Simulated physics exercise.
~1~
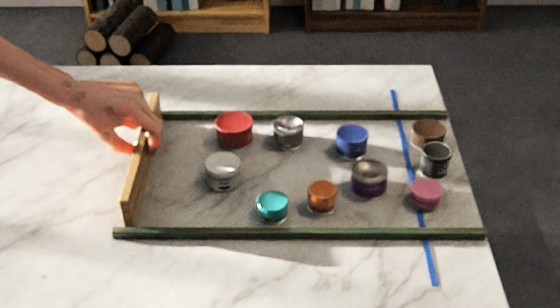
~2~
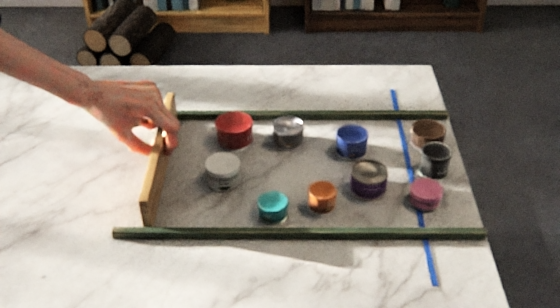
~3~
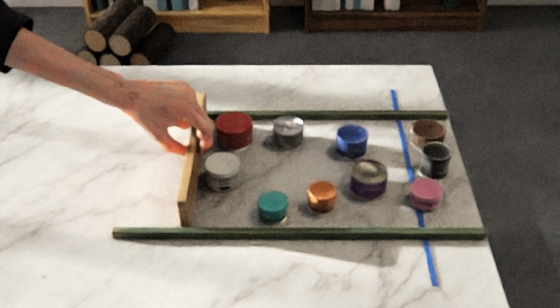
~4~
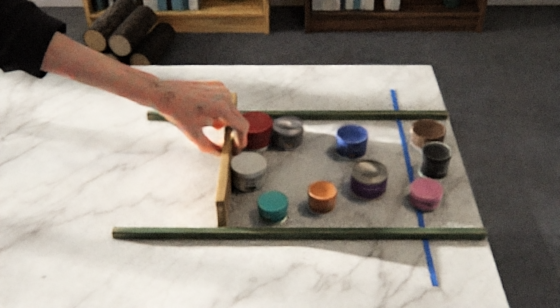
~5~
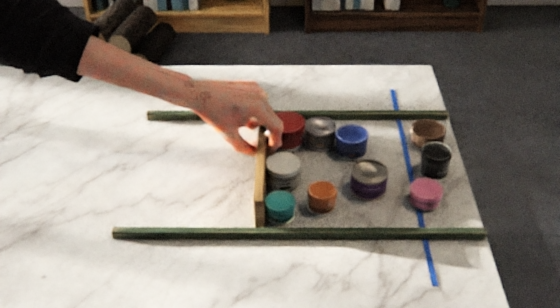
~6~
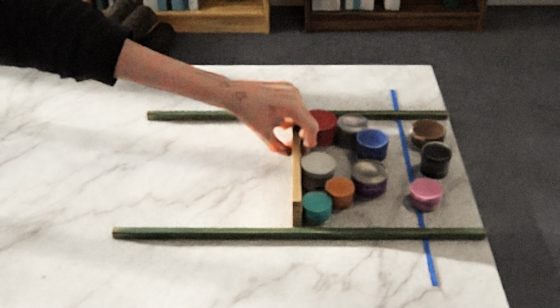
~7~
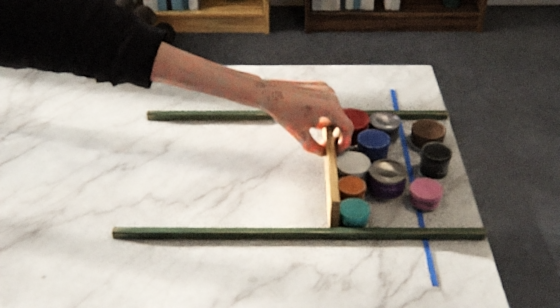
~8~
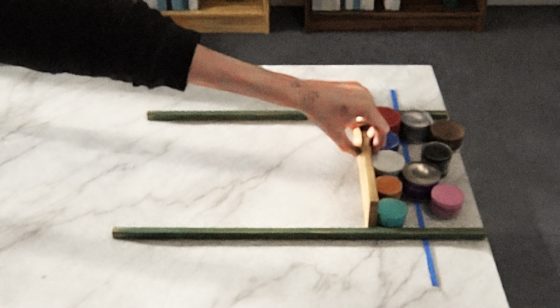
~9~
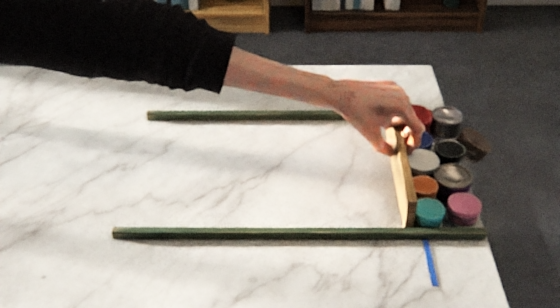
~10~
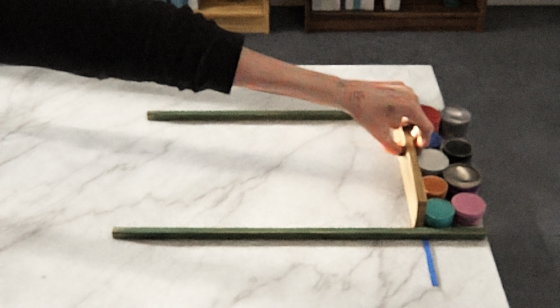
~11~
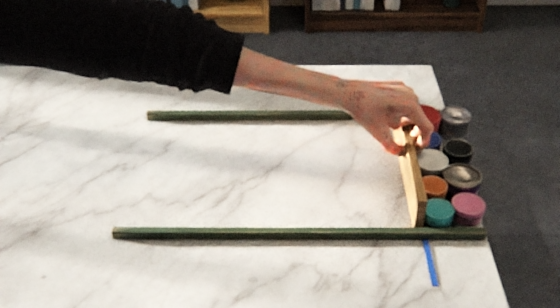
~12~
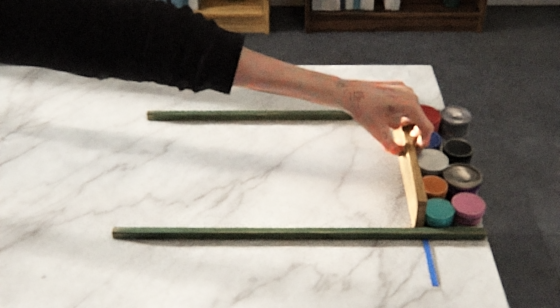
A hand slides a board rightward, bunching small tins until the brown one drops off the edge.
